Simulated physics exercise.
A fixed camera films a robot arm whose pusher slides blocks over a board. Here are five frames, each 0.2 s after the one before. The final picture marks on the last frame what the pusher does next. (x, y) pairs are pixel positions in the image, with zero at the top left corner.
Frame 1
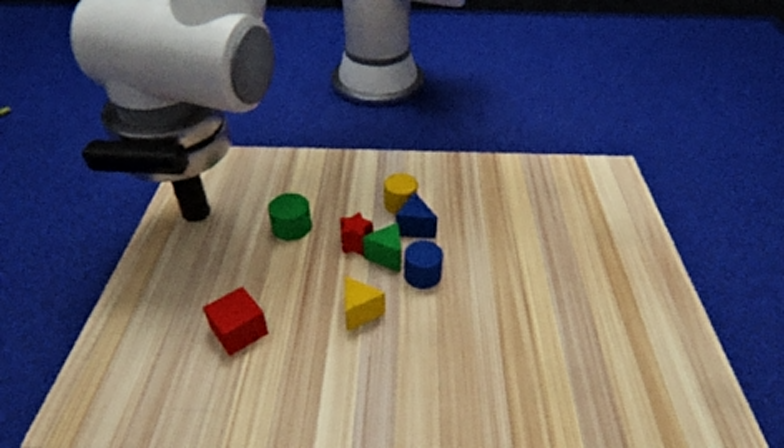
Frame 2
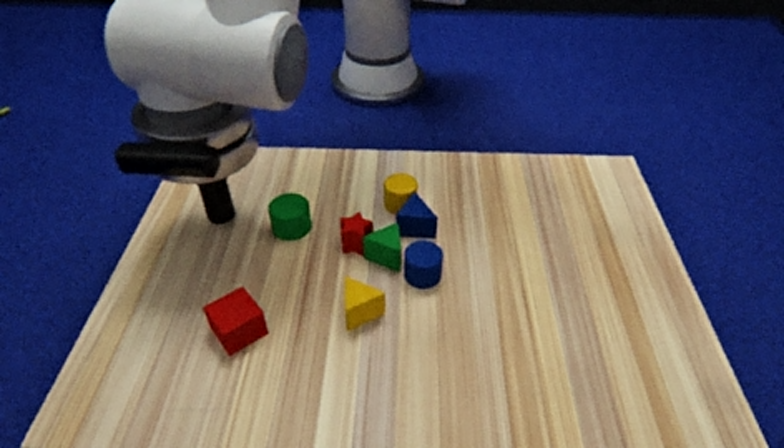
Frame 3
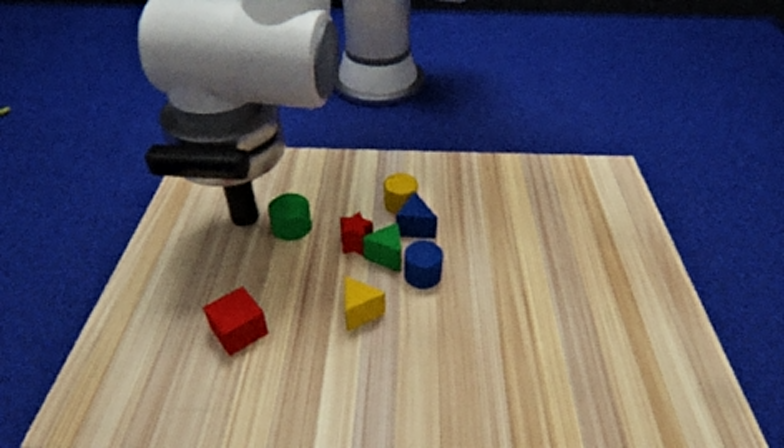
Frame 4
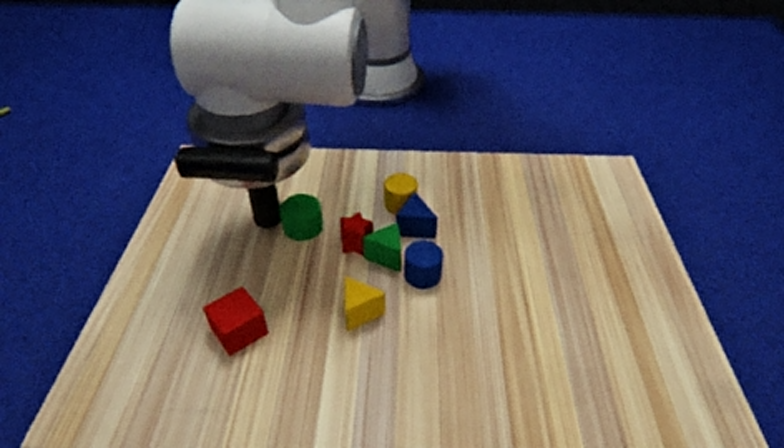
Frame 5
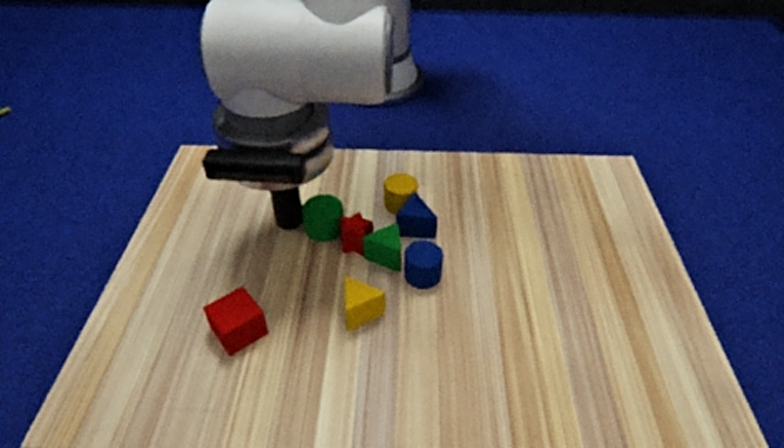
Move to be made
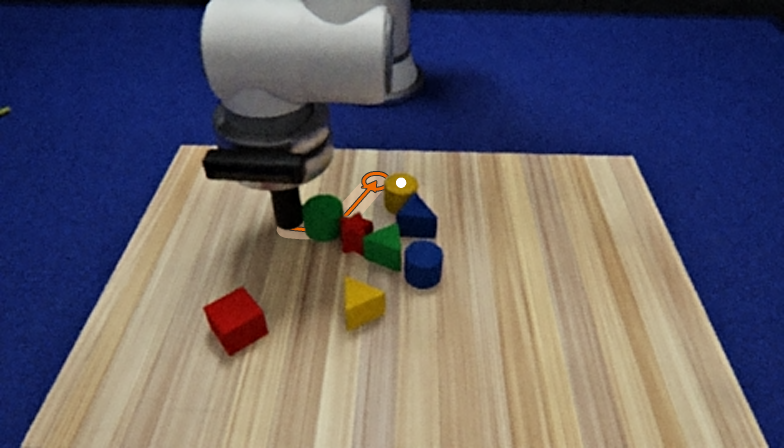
A white robot arm with a black pusher stands at the back left of a pale striped wooden board on blue cloth, seen from above the front by a still camera. A green round block sits near it, with red, yellow, blue and green blocks clustered mid-board and a red cube at lower left. The pusher slides right, meets the green round block and pushes it right, close beside the red star.
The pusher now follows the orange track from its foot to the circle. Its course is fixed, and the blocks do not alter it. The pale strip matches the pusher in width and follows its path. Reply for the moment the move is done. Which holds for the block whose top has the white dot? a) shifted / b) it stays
The answer is a.
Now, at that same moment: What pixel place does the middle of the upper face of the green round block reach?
Roughly at (385, 191).
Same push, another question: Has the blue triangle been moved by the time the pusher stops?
No, that is not how it ends up.
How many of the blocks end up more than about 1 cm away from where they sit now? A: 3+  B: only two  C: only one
I'll go with A - 3+.
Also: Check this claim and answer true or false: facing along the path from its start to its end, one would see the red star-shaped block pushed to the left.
My answer: False.
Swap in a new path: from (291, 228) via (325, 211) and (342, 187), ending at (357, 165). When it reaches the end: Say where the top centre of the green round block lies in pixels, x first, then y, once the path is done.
It ends at (351, 201).
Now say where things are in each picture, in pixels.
In the first picture, pusher's lower end (197, 213); green round block (288, 205); red star-shaped block (355, 223); green triangle (387, 236); yellow round block (401, 183); blue triangle (416, 207).
In the second picture, pusher (222, 215); blocks still.
In the third picture, pusher (245, 217); blocks still.
In the fourth picture, pusher (268, 219); green round block (300, 206).
In the fifth picture, pusher (290, 221); green round block (322, 206); red star-shaped block (355, 223); green triangle (387, 236); yellow round block (401, 183); blue triangle (416, 207).
Drawn move, from (291, 228) by way of (332, 225) and (357, 203) to (376, 181); the dot is on the yellow round block.
The first path, step by step. One third of the way, pusher (331, 218); green round block (364, 199); red star-shaped block (378, 219), turned 75° clockwise; green triangle (390, 239).
Two thirds of the way, pusher (357, 195); green round block (385, 191); red star-shaped block (380, 219), turned 85° clockwise; green triangle (390, 239); yellow round block (418, 180).
At the end, pusher (376, 174); green round block (385, 191); red star-shaped block (380, 219), turned 85° clockwise; green triangle (390, 239); yellow round block (418, 180); blue triangle still.
